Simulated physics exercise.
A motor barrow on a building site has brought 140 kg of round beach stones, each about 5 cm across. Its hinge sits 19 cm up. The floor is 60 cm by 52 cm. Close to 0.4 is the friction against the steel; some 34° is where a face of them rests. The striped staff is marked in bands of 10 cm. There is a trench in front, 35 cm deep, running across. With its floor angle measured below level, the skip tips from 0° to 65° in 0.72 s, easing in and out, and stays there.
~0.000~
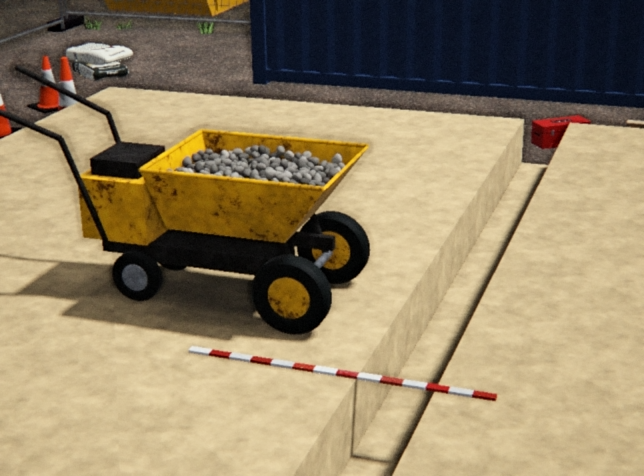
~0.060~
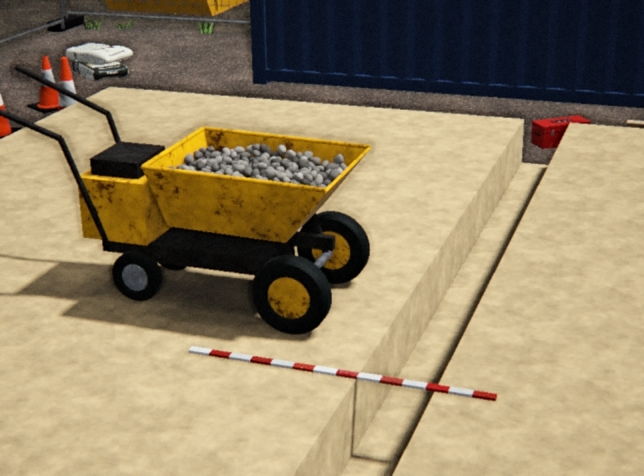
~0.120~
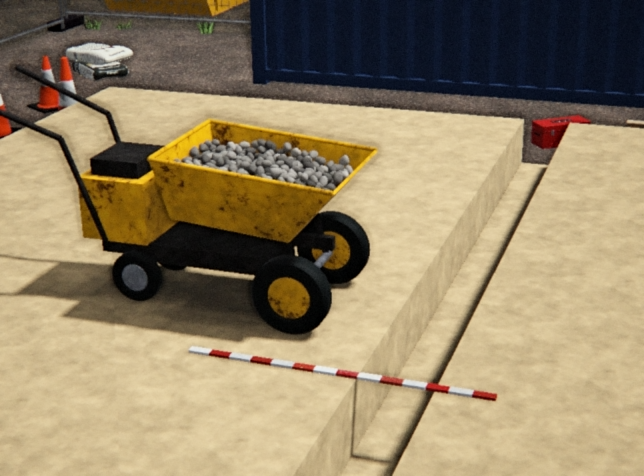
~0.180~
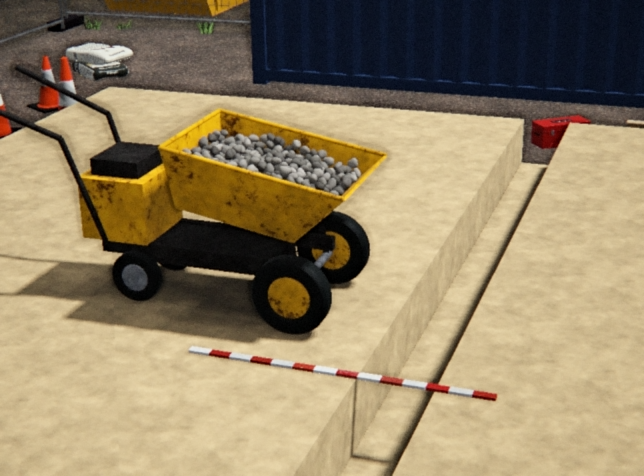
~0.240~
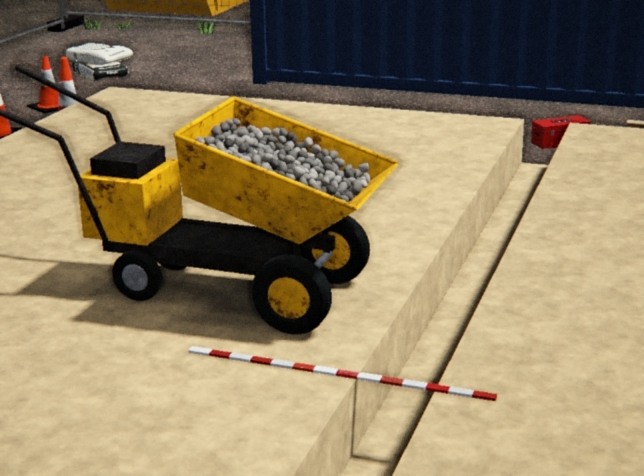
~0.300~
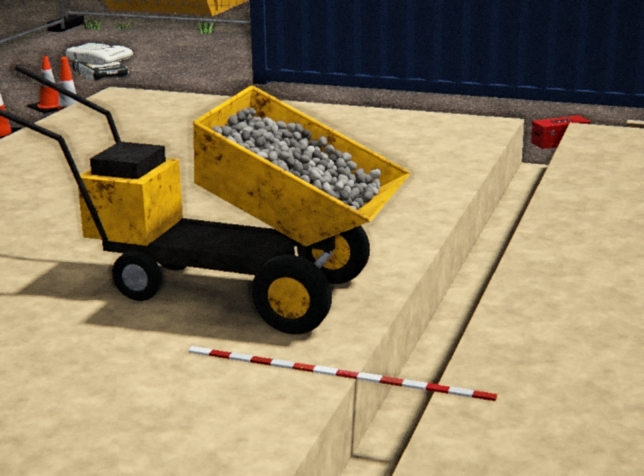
Yellow skip of a motor barrow tilting steadily forward to the right, carrying grey stones, beside a trench on a building site.
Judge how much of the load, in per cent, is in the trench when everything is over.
I judge it at about 44 per cent.
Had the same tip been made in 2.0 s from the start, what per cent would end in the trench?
65 per cent.
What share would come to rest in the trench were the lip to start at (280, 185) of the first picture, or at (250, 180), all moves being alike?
First place: Near 80%; second place: Near 85%.
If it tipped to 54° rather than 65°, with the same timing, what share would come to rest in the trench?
About 30%.
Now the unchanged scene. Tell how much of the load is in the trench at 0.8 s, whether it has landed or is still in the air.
Around 10 per cent of it, at that instant.
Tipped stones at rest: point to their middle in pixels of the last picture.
Resting centre: About (489, 327).
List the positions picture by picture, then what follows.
In the first frame, the skip is at 0°, its lip at (324, 189); the top of the load is at (254, 158).
In the second frame, the skip is at 1°, its lip at (326, 190); the top of the load is at (255, 157); the stones move at 0.3 m/s on average.
In the third frame, the skip is at 5°, its lip at (333, 194); the top of the load is at (237, 153); the stones move at 0.7 m/s on average.
In the fourth frame, the skip is at 10°, its lip at (344, 200); the top of the load is at (223, 143); the stones move at 0.9 m/s on average.
In the fifth frame, the skip is at 17°, its lip at (357, 209); the top of the load is at (232, 131); the stones move at 1.1 m/s on average.
In the sixth frame, the skip is at 24°, its lip at (370, 220); the top of the load is at (243, 120); the stones move at 1.2 m/s on average.
After 0.5 s the floor is at 55°; 100 % in the skip; the foremost stones are at (409, 241).
After 0.8 s the floor is at 65°; 78 % in the skip, 11 % in the trench, 10 % past the trench; the foremost stones are at (492, 330).
After 1.2 s the floor is at 65°; 28 % in the skip, 17 % in the trench, 55 % past the trench; the foremost stones are past the picture's edge.
After 3.1 s the floor is at 65°; 0 % in the skip, 44 % in the trench, 56 % past the trench; the foremost stones are past the picture's edge.
